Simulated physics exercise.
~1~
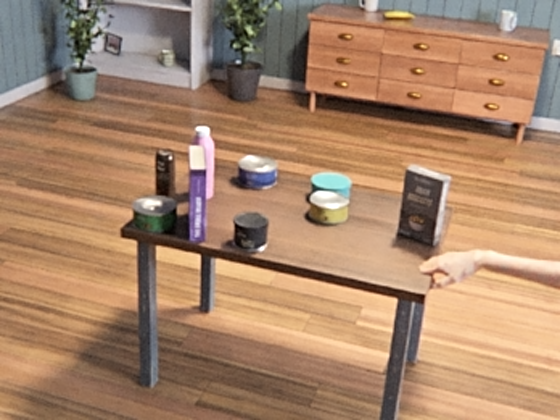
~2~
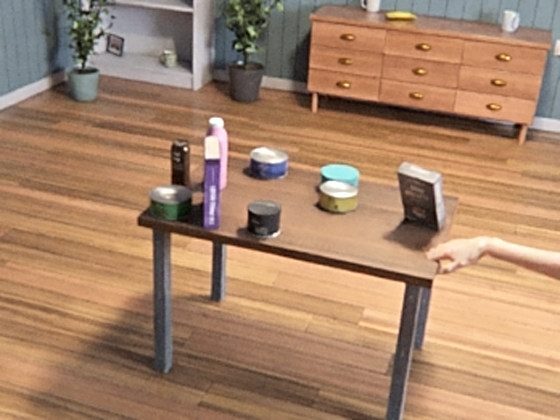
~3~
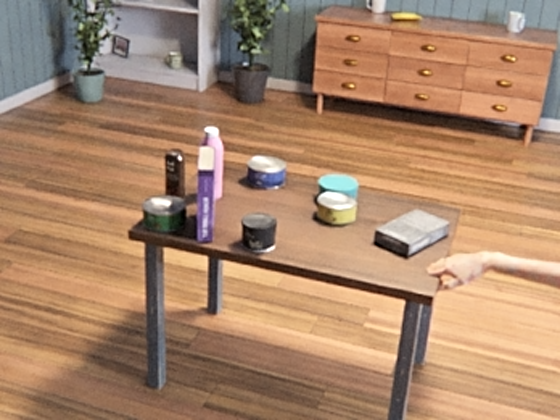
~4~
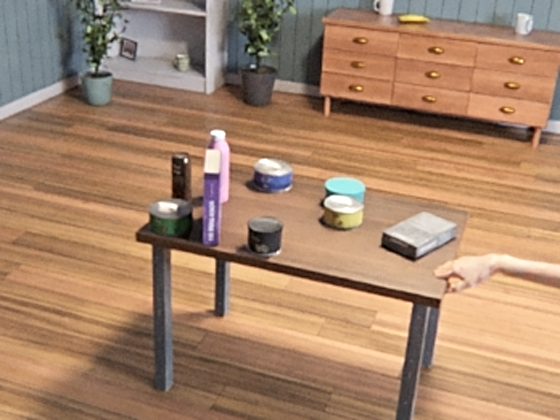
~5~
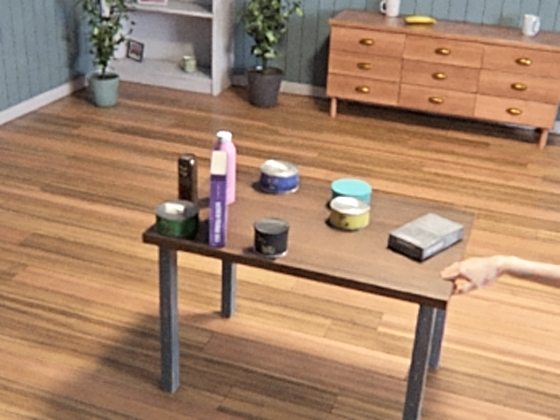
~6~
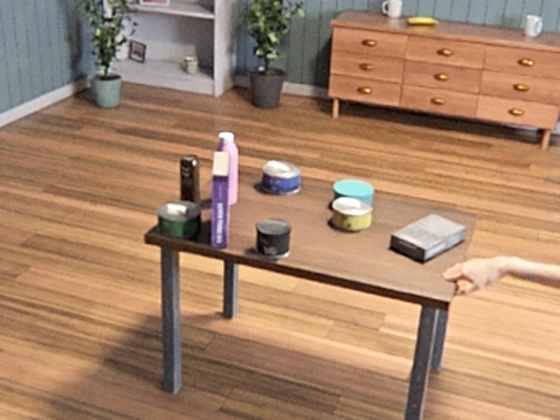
In a room with a wooden floor, a hand at the right edge of a table shoves it away and then jerks it back, and the upright grey packet tips over and ends lying flat, while the purple book, brown can, pink bottle and tubs stay standing.
